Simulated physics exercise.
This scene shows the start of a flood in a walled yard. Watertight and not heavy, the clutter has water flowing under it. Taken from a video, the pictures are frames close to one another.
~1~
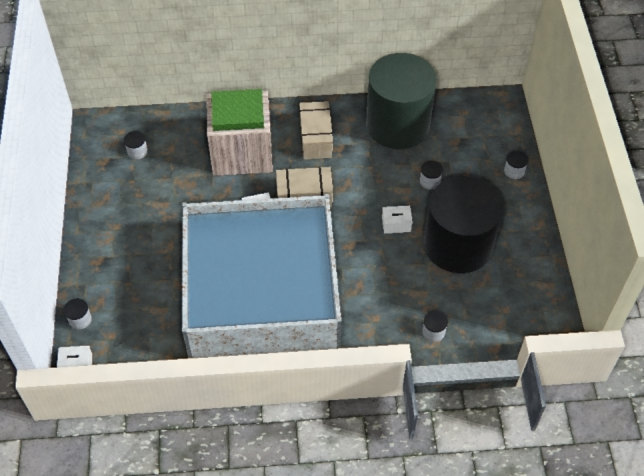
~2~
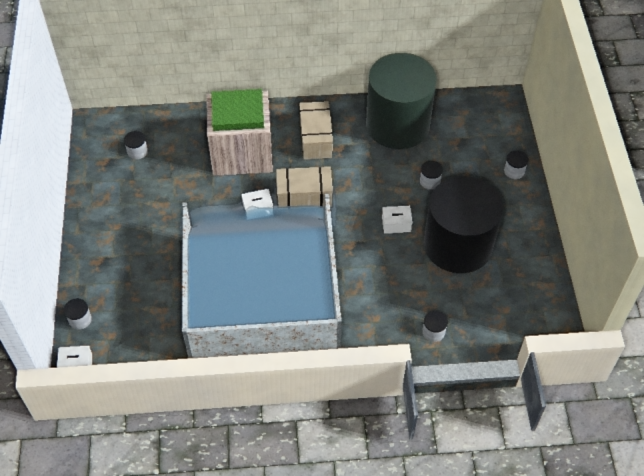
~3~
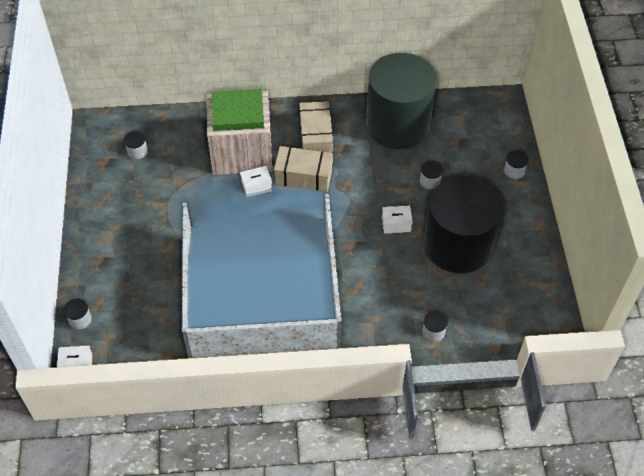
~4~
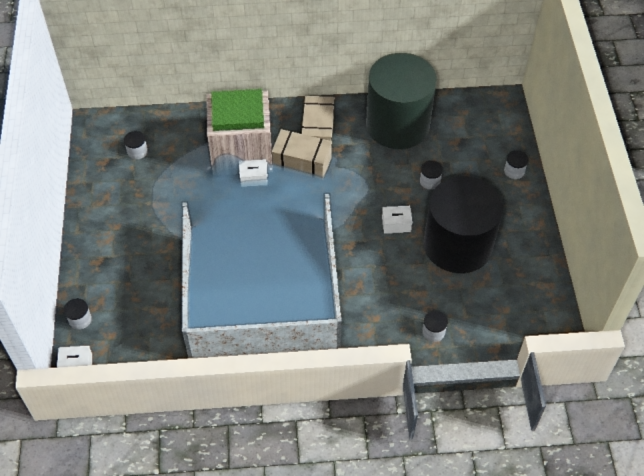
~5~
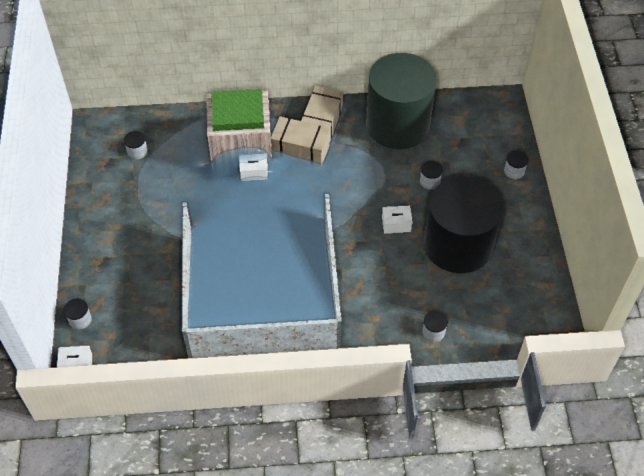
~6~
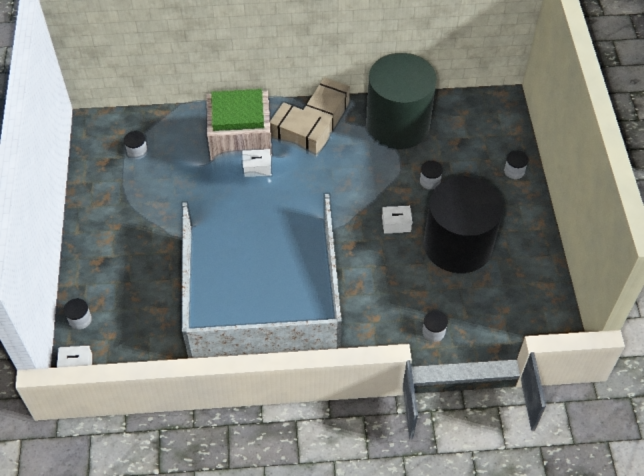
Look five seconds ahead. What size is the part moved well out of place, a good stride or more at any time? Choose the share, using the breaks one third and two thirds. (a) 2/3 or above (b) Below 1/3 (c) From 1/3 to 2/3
2/3 or above.
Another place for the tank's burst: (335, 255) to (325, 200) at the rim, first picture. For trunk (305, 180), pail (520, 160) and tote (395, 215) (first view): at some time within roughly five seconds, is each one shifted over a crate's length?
Outcome by item - short of that distance / displaced that far / displaced that far.
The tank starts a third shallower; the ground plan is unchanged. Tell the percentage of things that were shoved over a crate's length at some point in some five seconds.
About 70 %.
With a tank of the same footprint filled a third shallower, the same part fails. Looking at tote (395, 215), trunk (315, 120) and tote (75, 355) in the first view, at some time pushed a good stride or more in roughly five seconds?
In the order asked: Below that distance, over that distance and below that distance.
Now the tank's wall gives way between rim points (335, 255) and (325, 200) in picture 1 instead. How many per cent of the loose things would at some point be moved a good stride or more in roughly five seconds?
I'd put it at about 40 percent.
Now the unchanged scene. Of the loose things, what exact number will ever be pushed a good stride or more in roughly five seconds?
The count is 8.
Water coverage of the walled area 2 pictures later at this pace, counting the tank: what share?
40 in a hundred, roughly.
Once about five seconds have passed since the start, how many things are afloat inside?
The figure is 8.
A moment on, 3 of 10 are well off their spots; 2 afloat.
Next, 4 of 10 are well off their spots; 3 afloat.
Later, 6 of 10 are well off their spots; 7 afloat.
In the end, 8 of 10 are well off their spots, and 8 have been at some point; 8 afloat.
